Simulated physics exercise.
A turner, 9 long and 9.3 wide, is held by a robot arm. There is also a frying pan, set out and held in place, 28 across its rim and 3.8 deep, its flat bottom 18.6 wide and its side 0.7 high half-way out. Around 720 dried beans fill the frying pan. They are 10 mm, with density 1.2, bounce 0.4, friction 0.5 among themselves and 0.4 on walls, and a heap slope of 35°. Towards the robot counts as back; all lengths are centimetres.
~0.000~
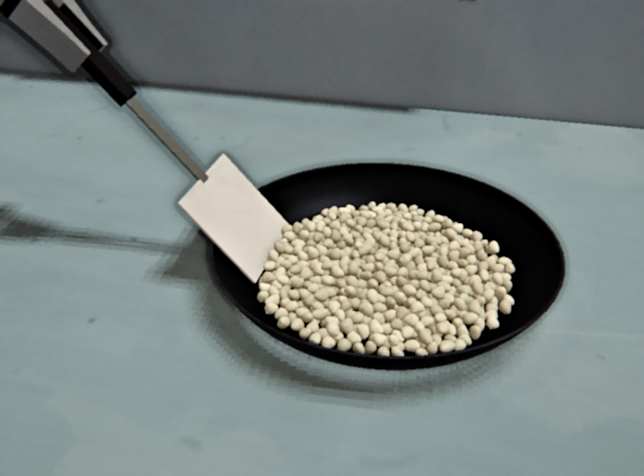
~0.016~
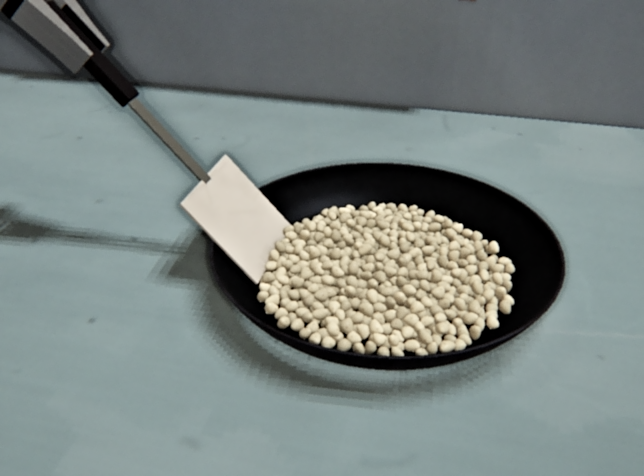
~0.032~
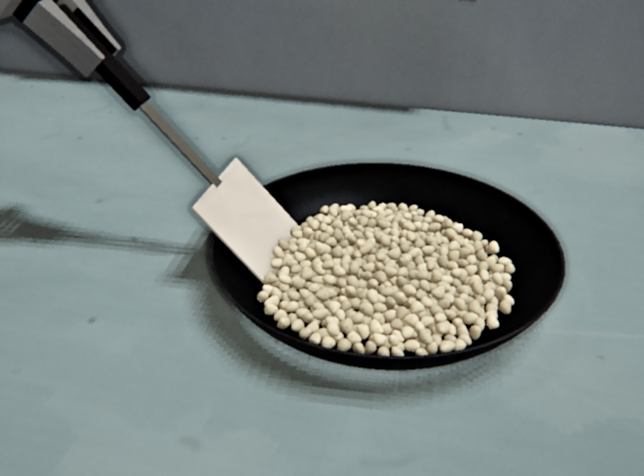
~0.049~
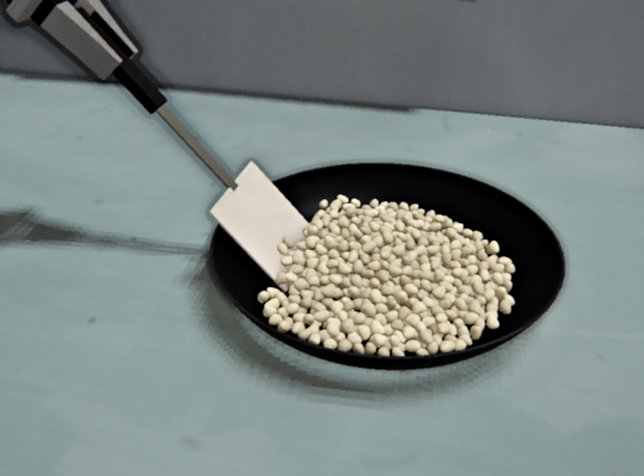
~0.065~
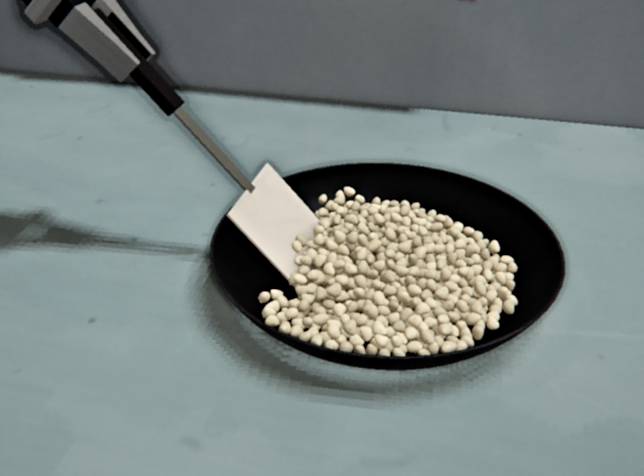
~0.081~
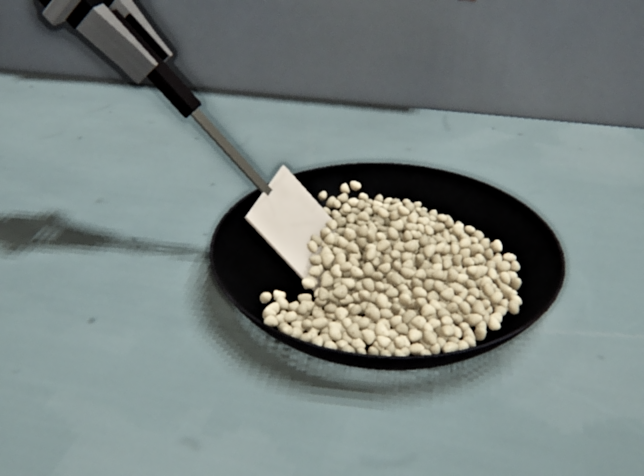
A pale, flat turner held by a robot arm starts tilted at the left edge of a black frying pan full of cream-coloured dried beans. It slides a short way right into the pan, pushing the nearest beans together, and a few beans are left beside the blade at either edge.
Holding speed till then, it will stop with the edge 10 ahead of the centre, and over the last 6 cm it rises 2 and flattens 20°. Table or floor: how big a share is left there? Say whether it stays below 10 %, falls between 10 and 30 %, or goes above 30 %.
It falls between 10 and 30 %.
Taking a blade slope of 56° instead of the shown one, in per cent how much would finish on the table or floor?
It would come to roughly 30 percent.
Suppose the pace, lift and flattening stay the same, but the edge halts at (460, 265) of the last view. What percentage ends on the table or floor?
Estimate: Approx. 5 %.
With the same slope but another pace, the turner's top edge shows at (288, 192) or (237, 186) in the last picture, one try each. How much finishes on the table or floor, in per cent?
Close to 30 per cent in the first try and close to 15 per cent in the second.
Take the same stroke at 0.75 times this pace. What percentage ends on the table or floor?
Near 15 in a hundred.
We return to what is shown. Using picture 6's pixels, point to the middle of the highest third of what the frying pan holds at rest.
About (507, 271).
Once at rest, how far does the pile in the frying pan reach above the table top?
Close to 5.0 centimetres high.
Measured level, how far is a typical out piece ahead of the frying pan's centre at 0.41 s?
The distance is about 18 cm.
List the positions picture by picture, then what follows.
In the first frame, turner top edge at (202, 177), sloping 48°; upper third of the load around (380, 255), from x 265 to 510, top at y 210; 718 in the frying pan.
In the second frame, turner top edge at (204, 178), sloping 48°; upper third of the load around (379, 255), from x 265 to 510, top at y 210.
In the third frame, turner top edge at (215, 181), sloping 48°; upper third of the load around (375, 254), from x 265 to 510, top at y 210.
In the fourth frame, turner top edge at (232, 185), sloping 48°; upper third of the load around (374, 254), from x 265 to 510, top at y 200.
In the fifth frame, turner top edge at (248, 187), sloping 48°; upper third of the load around (379, 253), from x 265 to 510, top at y 190.
In the sixth frame, turner top edge at (265, 190), sloping 48°; upper third of the load around (387, 250), from x 265 to 515, top at y 185; 718 in the frying pan.
After 0.13 s, sloping 48°, highest piece 6 above the table; 718 in the frying pan.
After 0.19 s, sloping 42°, highest piece 6 above the table; 718 in the frying pan.
After 0.41 s, sloping 28°, highest piece 5 above the table; 554 in the frying pan, 162 on the table or floor, 2 on the blade or in flight.
After 1.46 s, sloping 28°, highest piece 5 above the table; 553 in the frying pan, 165 on the table or floor.
At rest, 553 in the frying pan, 165 on the table or floor. That is 23 % on the table or floor.
